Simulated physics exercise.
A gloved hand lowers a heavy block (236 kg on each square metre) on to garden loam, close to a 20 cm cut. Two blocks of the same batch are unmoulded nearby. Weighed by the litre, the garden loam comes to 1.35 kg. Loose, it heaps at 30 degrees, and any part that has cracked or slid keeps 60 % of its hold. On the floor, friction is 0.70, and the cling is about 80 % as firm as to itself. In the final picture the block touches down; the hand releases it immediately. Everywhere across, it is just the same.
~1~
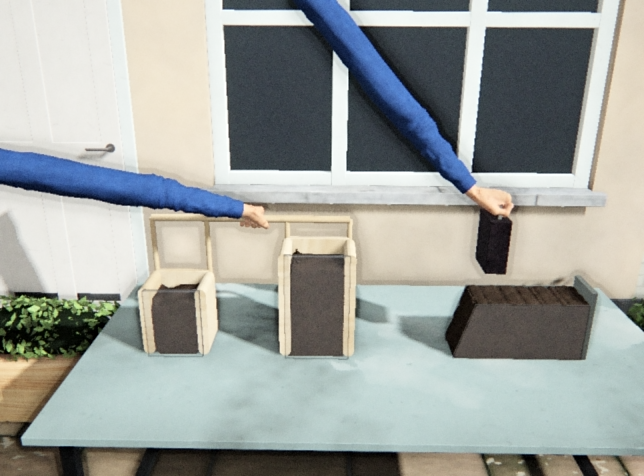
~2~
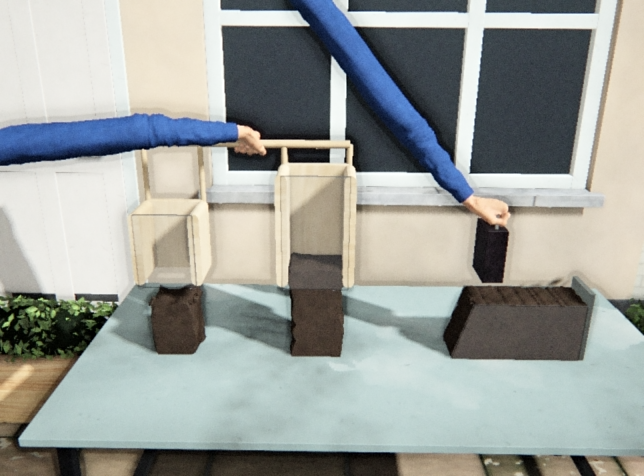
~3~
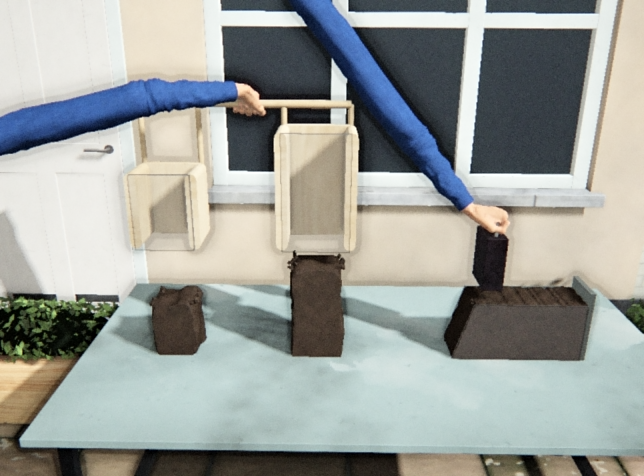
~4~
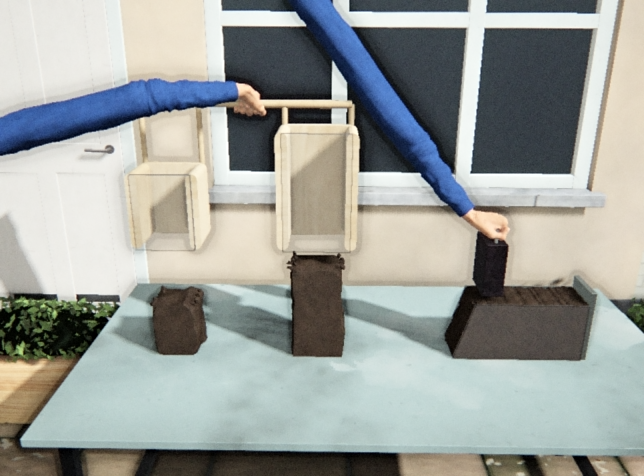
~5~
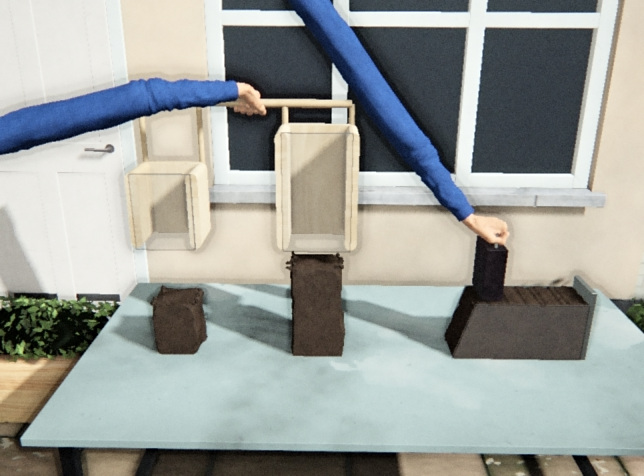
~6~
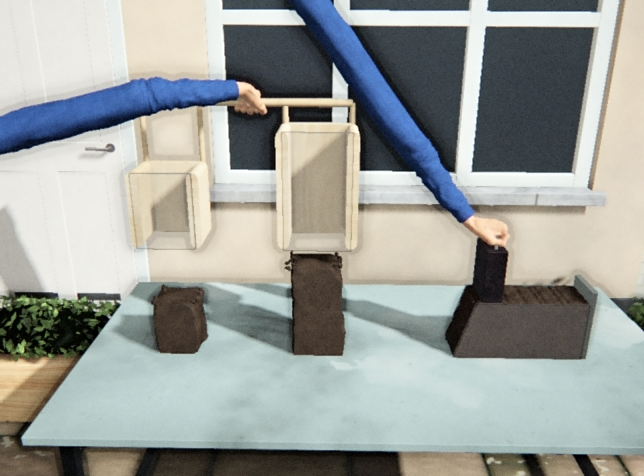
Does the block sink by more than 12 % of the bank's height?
It stays in place.
Another 0.14 s on from the sixth picture, the block is down by 1 % of the bank's height and stands upright.
Another 0.31 s on from the sixth picture, the block is down by 1 % of the bank's height and stands upright.
Another 0.47 s on from the sixth picture, the block is down by 1 % of the bank's height and stands upright.
Another 0.64 s on from the sixth picture, the block is down by 1 % of the bank's height and stands upright.
Another 0.87 s on from the sixth picture, at the end, the block is down by 1 % of the bank's height and stands upright.
